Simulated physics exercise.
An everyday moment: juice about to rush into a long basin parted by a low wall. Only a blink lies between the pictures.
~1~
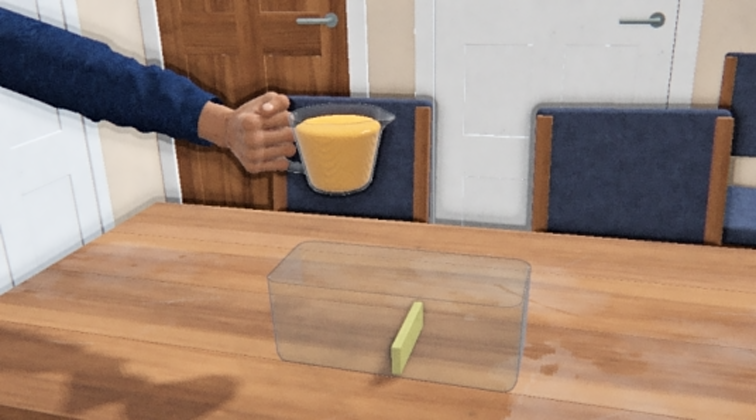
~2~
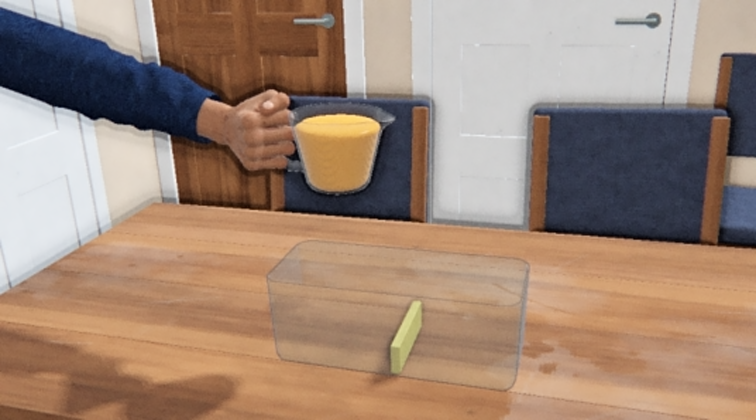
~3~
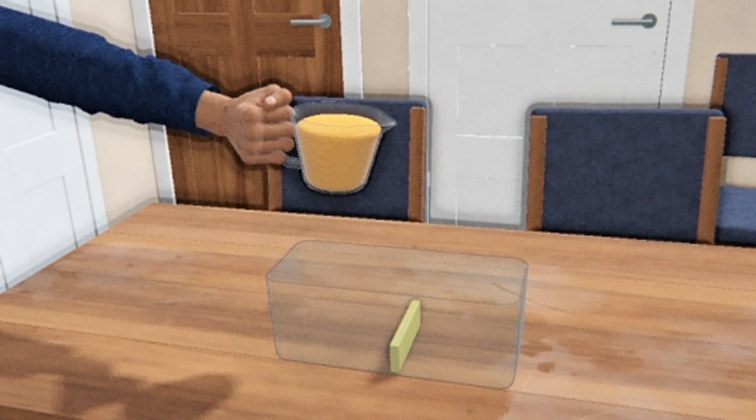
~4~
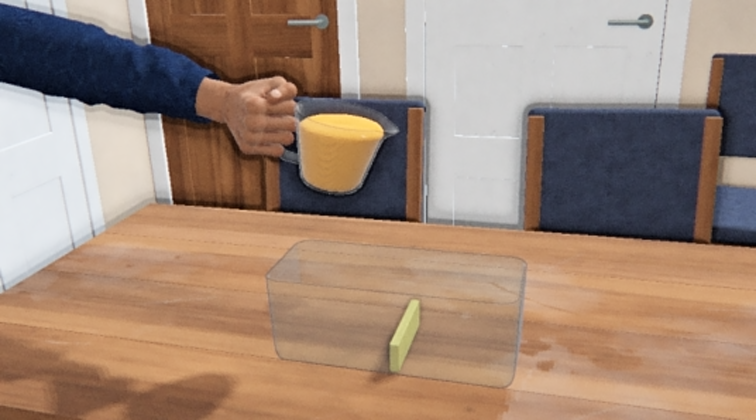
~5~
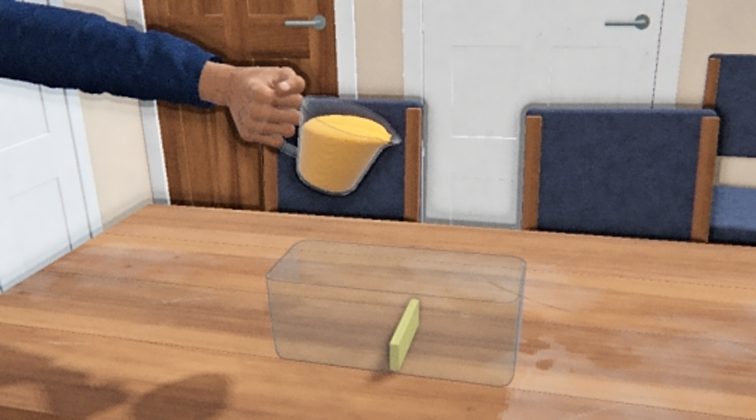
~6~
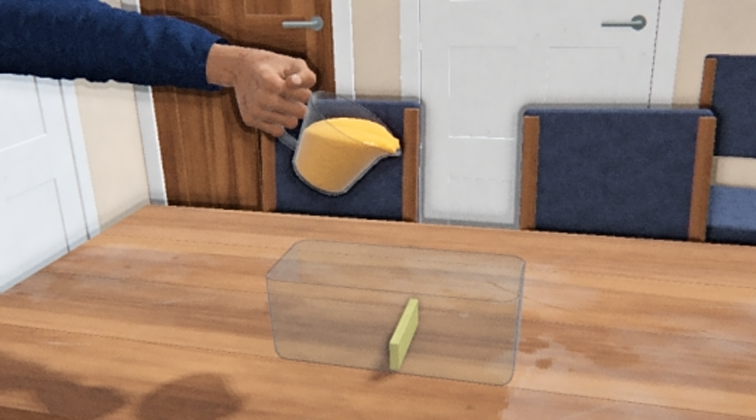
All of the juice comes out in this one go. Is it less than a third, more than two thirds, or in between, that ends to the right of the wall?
The share right of the wall is above two thirds.
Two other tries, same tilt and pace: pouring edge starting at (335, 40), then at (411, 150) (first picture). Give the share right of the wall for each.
About 35 and 90 per cent.
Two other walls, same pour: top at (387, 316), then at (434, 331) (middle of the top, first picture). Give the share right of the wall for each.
Roughly 90 per cent, and 65 per cent.
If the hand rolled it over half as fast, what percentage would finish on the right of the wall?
Some 95 per cent.
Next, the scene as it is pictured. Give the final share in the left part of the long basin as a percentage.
About 10 per cent.
A moment on, the measuring jug is tipped on its side and 39 per cent is still to pour, 0 is left of the wall and 22 right of it.
Next, the measuring jug is tipped on its side and 7 per cent is still to pour, 2 is left of the wall and 73 right of it.
Then the measuring jug is tipped on its side and 1 per cent is still to pour, 7 is left of the wall and 86 right of it.
Later the measuring jug is tipped on its side and 0 per cent is still to pour, 8 is left of the wall and 88 right of it.
In the end 8 per cent lies left of the wall, 88 right of it and 4 outside.
